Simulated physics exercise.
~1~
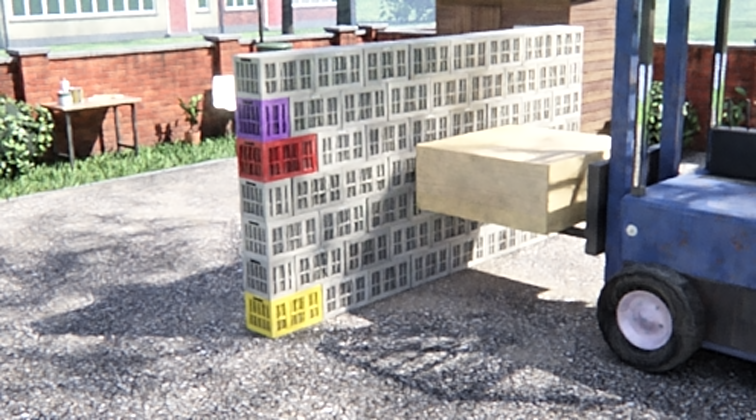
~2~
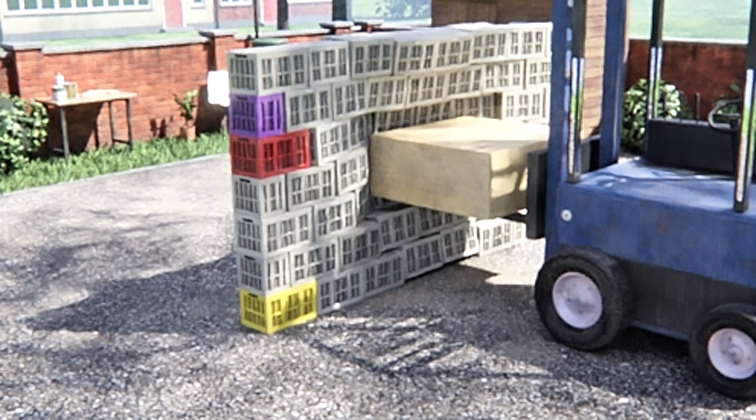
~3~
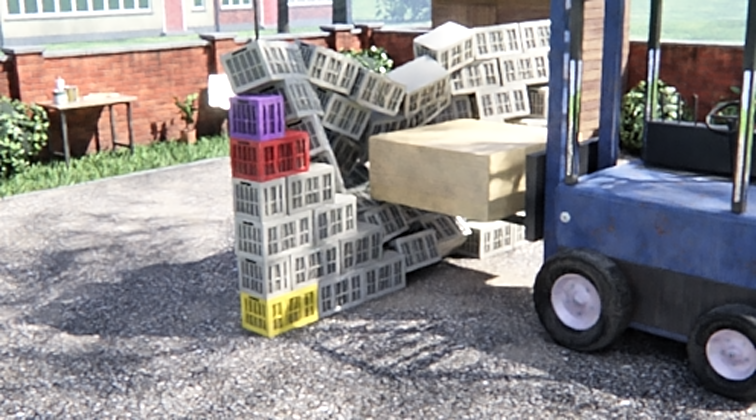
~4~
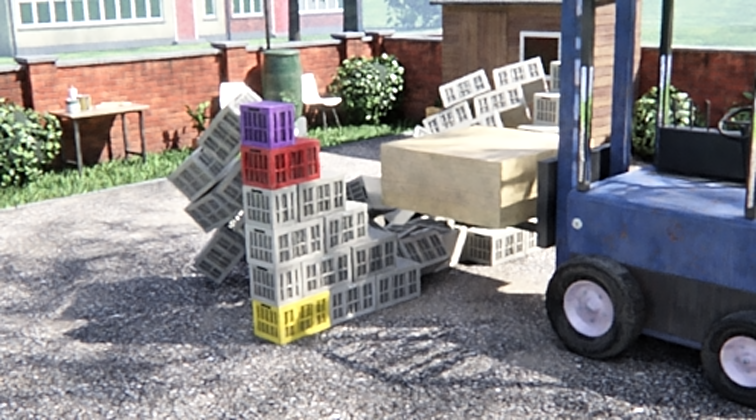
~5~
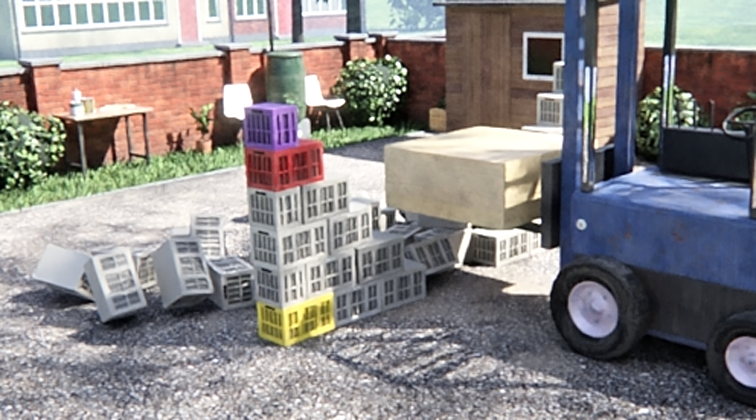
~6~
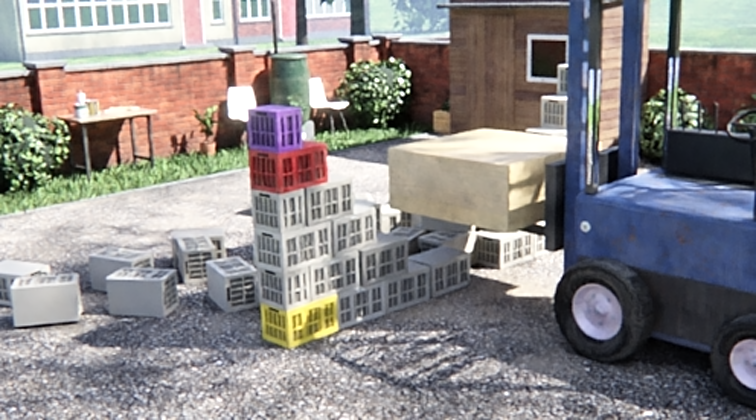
A blue forklift drove its boxy load into a wall of gray crates, which buckled and collapsed, spilling many crates onto the gravel, while the left end stayed standing like steps, with the purple crate still on top of the red one and yellow at the bottom.
